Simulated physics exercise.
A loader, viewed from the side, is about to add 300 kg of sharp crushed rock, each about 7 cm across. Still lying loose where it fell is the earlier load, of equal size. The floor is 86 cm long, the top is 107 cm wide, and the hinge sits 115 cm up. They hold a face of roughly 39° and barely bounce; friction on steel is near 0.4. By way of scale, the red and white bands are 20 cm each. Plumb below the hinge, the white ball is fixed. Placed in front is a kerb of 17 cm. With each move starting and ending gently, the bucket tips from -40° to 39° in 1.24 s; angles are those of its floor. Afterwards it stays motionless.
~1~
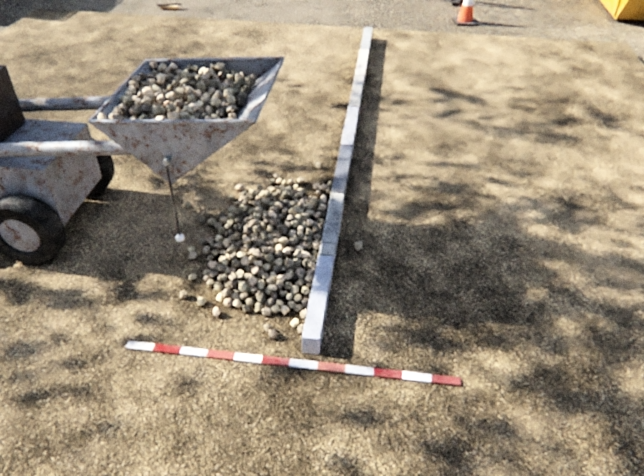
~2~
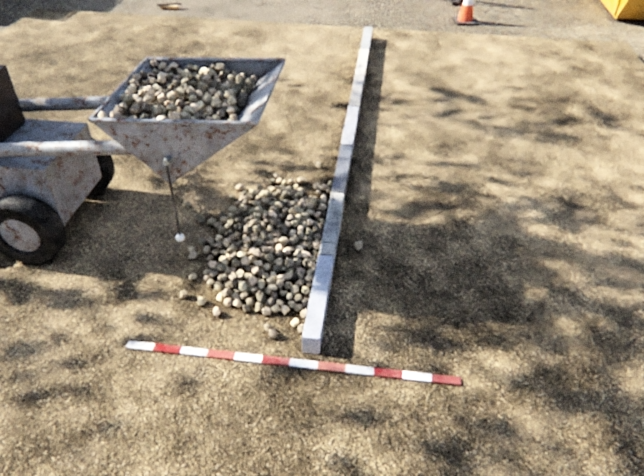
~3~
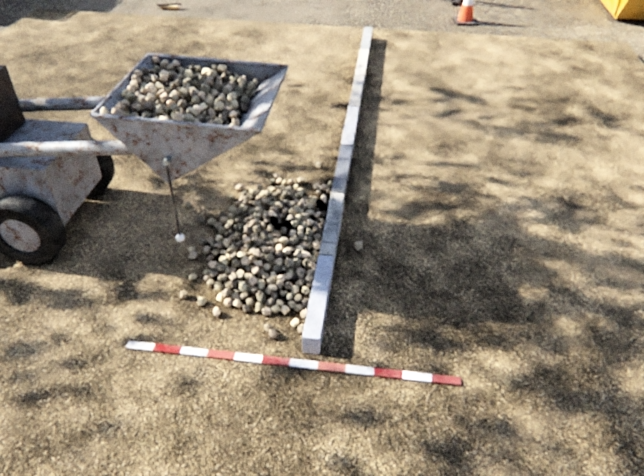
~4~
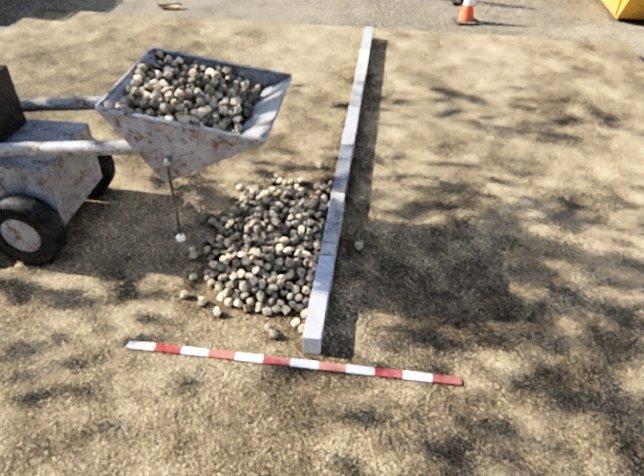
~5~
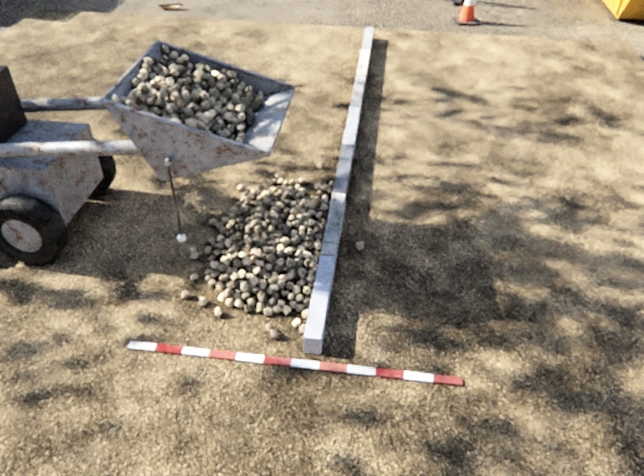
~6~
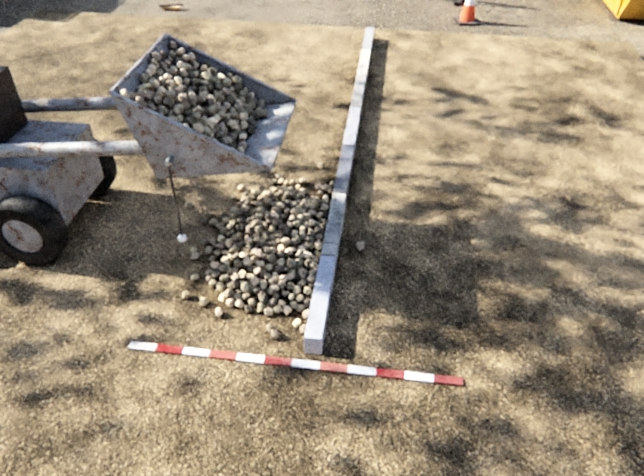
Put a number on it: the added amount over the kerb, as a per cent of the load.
11 percent, roughly.
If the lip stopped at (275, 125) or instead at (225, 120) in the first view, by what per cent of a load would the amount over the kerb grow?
25 % and 0 %.
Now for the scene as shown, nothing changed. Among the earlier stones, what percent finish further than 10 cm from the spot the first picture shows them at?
0 per cent.
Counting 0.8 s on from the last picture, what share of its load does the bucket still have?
Near 65 per cent of the load is held.
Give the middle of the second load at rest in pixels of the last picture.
I'd put their centre close to (300, 229).
Then, 0.4 s after the last picture the floor is at 27°; in per cent of one load, 100 in the bucket, 100 on this side of the kerb; the foremost stones are at (324, 250).
Then, 0.8 s after the last picture the floor is at 39°; in per cent of one load, 66 in the bucket, 134 on this side of the kerb; the foremost stones are at (324, 250).
Then, 1.2 s after the last picture the floor is at 39°; in per cent of one load, 17 in the bucket, 180 on this side of the kerb, 3 over the kerb; the foremost stones are at (367, 233).
Then, 3.7 s after the last picture the floor is at 39°; in per cent of one load, 0 in the bucket, 189 on this side of the kerb, 11 over the kerb; the foremost stones are at (425, 257). Net gain over the kerb, 11.
